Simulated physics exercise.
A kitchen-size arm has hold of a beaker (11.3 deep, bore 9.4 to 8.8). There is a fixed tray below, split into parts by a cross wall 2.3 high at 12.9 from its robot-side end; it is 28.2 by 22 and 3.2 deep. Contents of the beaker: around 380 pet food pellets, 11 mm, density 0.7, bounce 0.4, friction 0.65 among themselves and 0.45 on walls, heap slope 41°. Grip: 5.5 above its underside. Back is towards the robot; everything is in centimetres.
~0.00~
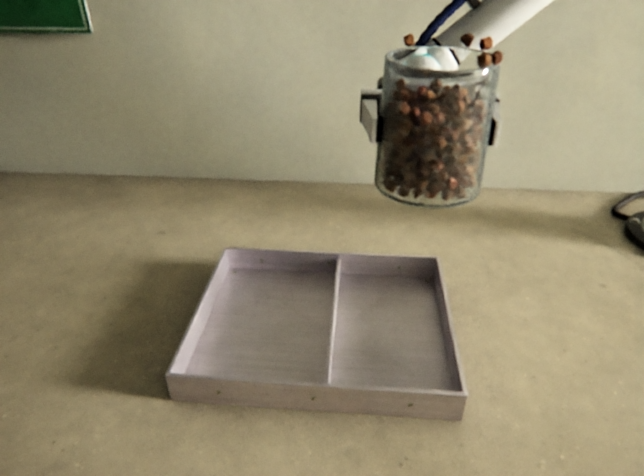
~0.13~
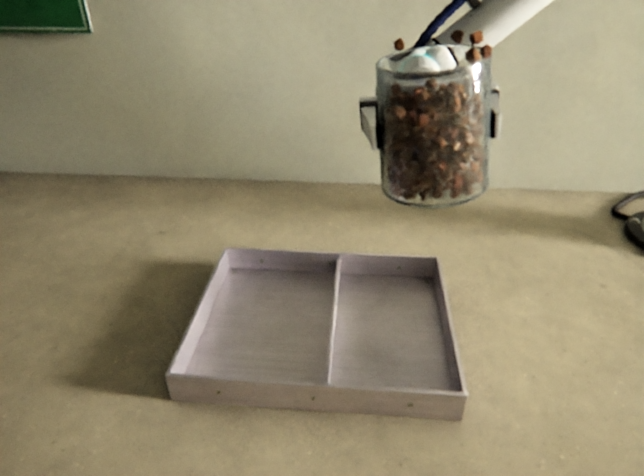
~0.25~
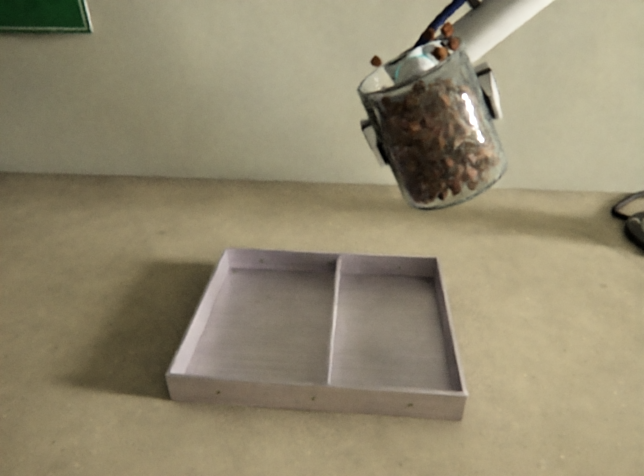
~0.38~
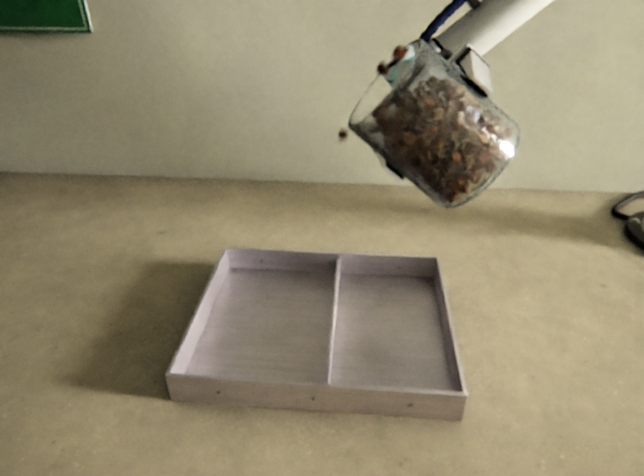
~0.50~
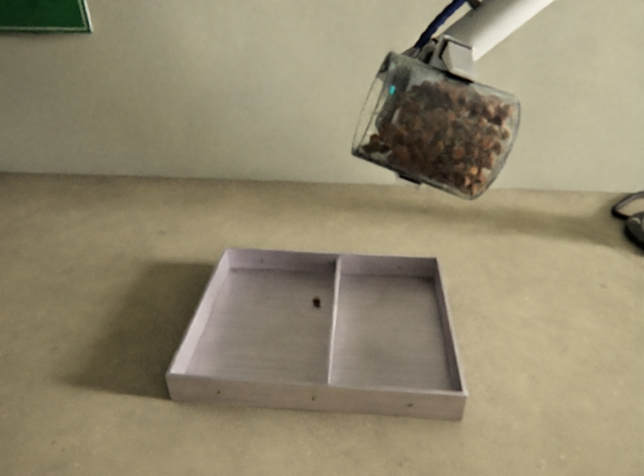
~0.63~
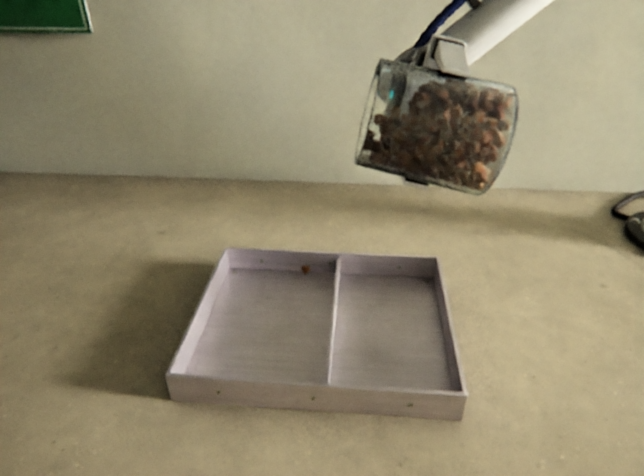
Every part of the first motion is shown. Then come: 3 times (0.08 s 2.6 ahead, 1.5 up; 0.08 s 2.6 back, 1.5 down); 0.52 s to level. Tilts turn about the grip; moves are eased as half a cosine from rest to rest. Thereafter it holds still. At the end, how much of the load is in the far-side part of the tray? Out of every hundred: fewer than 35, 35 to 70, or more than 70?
35 to 70 out of every hundred.
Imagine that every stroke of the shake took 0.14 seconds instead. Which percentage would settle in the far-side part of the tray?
Around 15 percent.
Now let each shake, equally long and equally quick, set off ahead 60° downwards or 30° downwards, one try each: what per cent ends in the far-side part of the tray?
About 10 and 15 per cent.
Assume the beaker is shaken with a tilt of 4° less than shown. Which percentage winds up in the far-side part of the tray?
It would be near 45 per cent.
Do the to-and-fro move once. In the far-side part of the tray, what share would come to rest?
Roughly 30 in a hundred.
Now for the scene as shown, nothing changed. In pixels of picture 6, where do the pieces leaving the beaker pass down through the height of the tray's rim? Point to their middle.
Estimated centre around (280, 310) in pixels.
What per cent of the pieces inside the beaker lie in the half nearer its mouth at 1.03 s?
Around 45 in a hundred.
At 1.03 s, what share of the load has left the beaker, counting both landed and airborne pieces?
I'd say some 45 percent.
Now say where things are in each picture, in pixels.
Beaker middle at (433, 127), level; upper third of the load around (433, 116), from x 385 to 495, top at y 40; 379 in the beaker, in the first frame.
Beaker middle at (433, 127), tilted 7° forward; upper third of the load around (438, 115), from x 390 to 485, top at y 35, in the second frame.
Beaker middle at (433, 127), tilted 27° forward; upper third of the load around (441, 115), from x 375 to 495, top at y 30, in the third frame.
Beaker middle at (432, 127), tilted 51° forward; upper third of the load around (447, 112), from x 345 to 505, top at y 55; 378 in the beaker, 1 in flight or on a rim, in the fourth frame.
Beaker middle at (432, 128), tilted 71° forward; upper third of the load around (452, 109), from x 315 to 505, top at y 85; 378 in the beaker, 1 in the far-side part, in the fifth frame.
Beaker middle at (432, 128), tilted 78° forward; upper third of the load around (455, 108), from x 305 to 505, top at y 85; 378 in the beaker, 1 in the far-side part, in the sixth frame.
After 1.03 s, tilted 78° forward, highest piece 28 above the table; 212 in the beaker, 85 in the far-side part, 1 on the table or floor, 81 in flight or on a rim.
After 1.43 s, tilted 25° forward, highest piece 29 above the table; 203 in the far-side part, 165 in the beaker, 10 on the table or floor, 1 in the robot-side part.
After 1.83 s, level, highest piece 26 above the table; 203 in the far-side part, 165 in the beaker, 10 on the table or floor, 1 in the robot-side part.
After 2.88 s, level, highest piece 26 above the table; 203 in the far-side part, 165 in the beaker, 10 on the table or floor, 1 in the robot-side part.
At rest, 203 in the far-side part, 165 in the beaker, 10 on the table or floor, 1 in the robot-side part. That is 54 % in the far-side part of the tray.
